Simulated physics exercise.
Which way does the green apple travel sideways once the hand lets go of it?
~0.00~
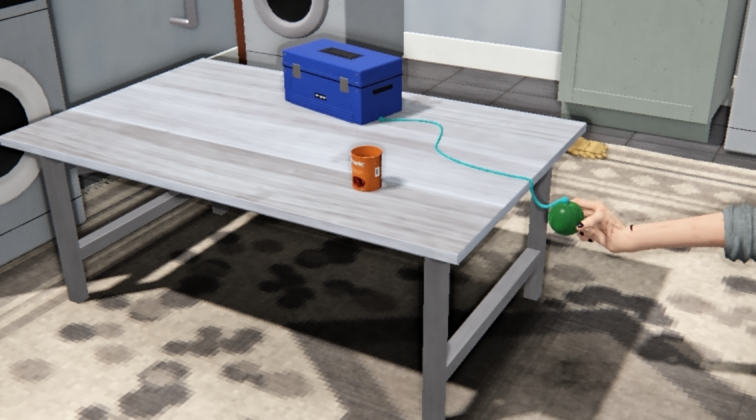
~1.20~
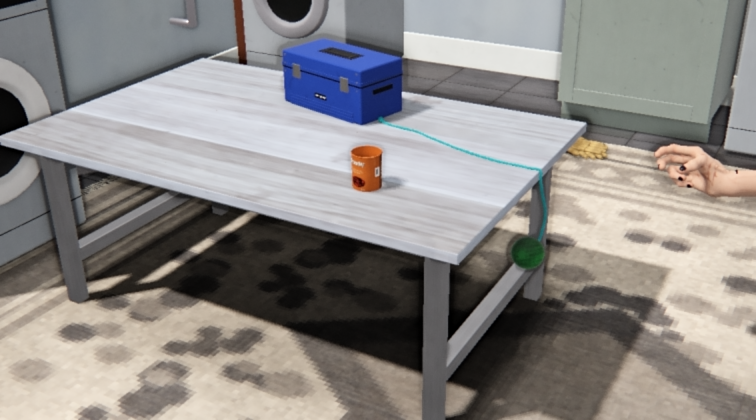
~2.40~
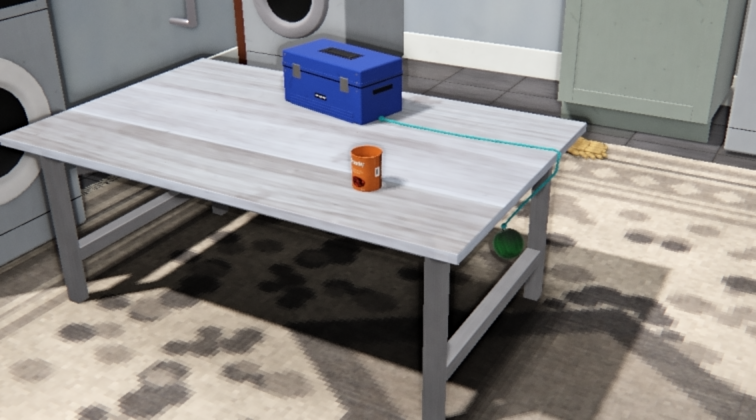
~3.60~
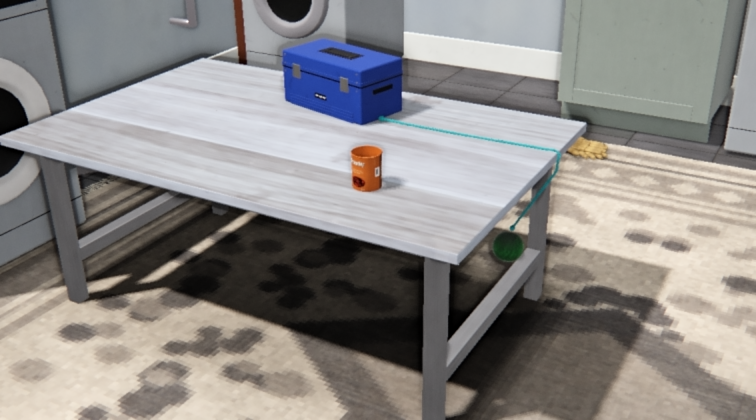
It moves to the left as the viewer sees it, swinging in below the right end of the table.
